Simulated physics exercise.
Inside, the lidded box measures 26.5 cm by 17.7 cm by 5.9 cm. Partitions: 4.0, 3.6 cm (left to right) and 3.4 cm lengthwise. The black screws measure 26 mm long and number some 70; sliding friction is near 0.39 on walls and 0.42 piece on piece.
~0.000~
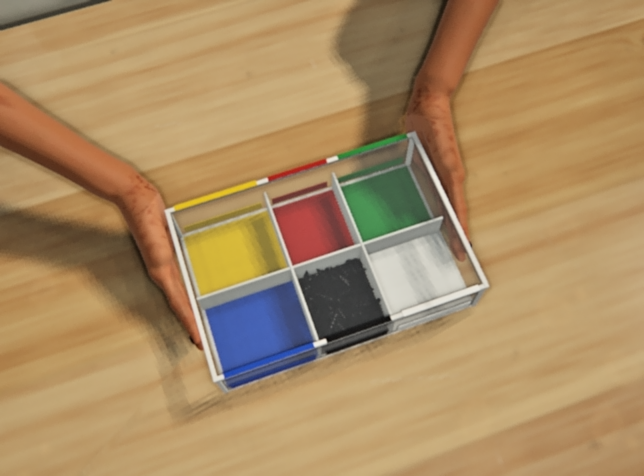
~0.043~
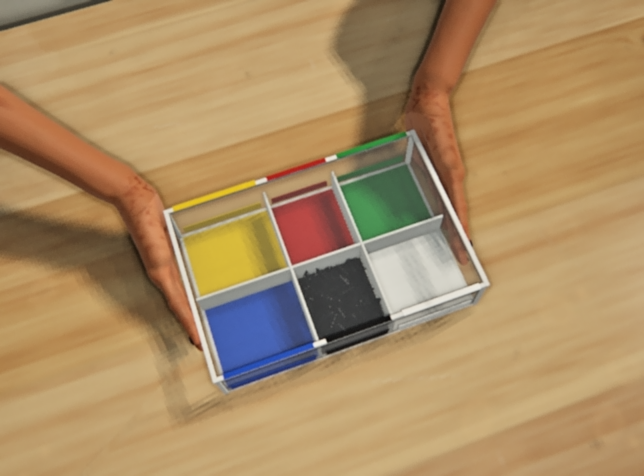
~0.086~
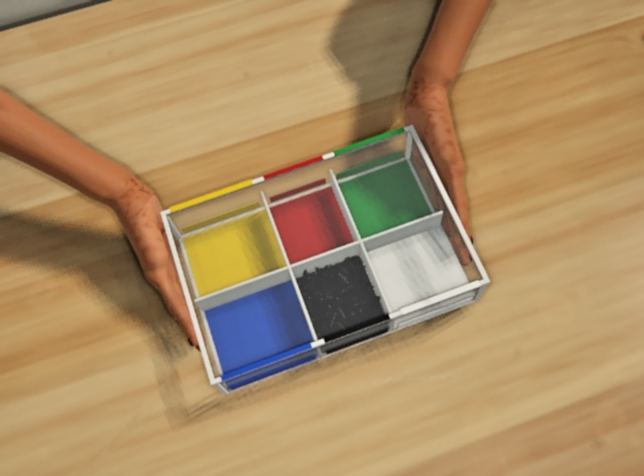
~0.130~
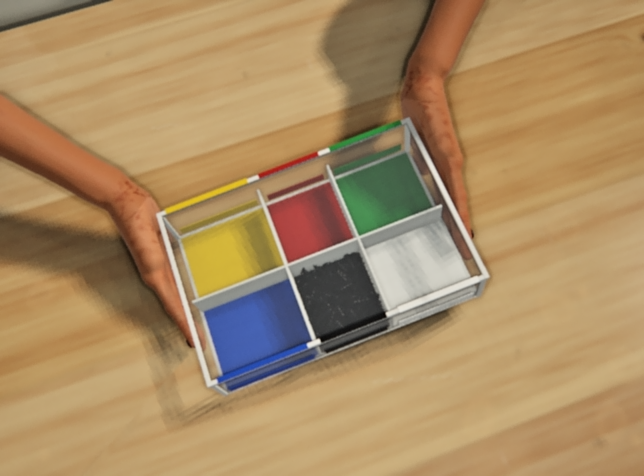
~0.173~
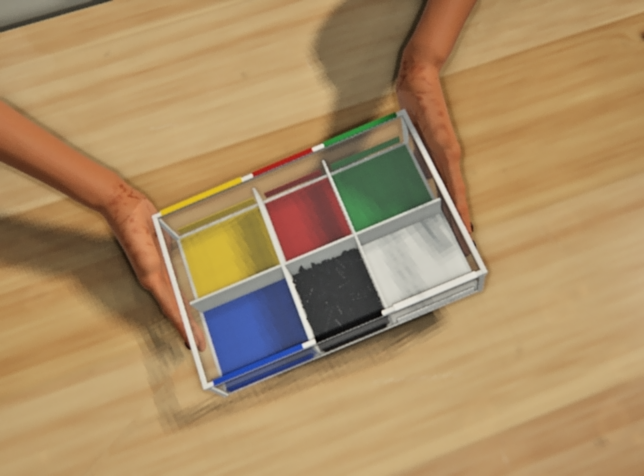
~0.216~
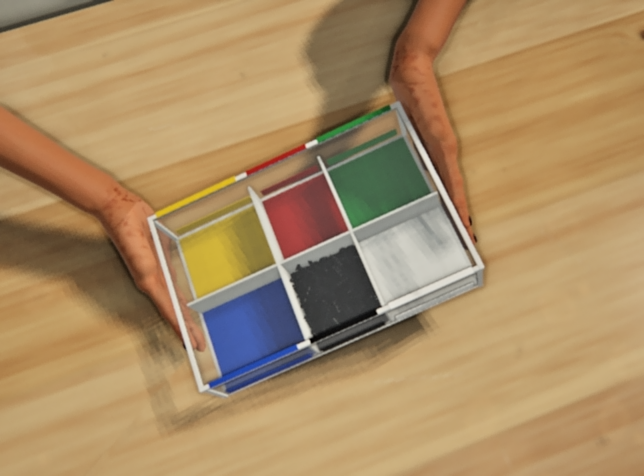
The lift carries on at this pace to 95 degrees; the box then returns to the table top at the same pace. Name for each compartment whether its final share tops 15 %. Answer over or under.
Red: Under, blue: Over, green: Under, yellow: Under, white: Under, black: Over.
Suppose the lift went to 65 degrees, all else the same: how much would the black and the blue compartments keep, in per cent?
In that case black 95, blue 5.
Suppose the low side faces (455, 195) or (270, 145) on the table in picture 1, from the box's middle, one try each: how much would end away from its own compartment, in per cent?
About 65 and 65 per cent.
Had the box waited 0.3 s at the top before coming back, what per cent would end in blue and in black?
Blue 45; black 55.
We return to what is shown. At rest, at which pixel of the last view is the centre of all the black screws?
Around (312, 317).
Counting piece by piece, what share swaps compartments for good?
About 45 per cent.
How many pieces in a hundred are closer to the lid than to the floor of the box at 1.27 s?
About 40 per cent.
After 1.27 s, tilt 95 degrees; blue 20 %, black 80 %.
After 1.97 s, tilt 43 degrees; blue 45 %, black 55 %.
After 2.71 s, tilt 0 degrees; blue 45 %, black 55 %.
At rest (3.2 s), red 0 %, blue 45 %, green 0 %, yellow 0 %, white 0 %, black 55 %.
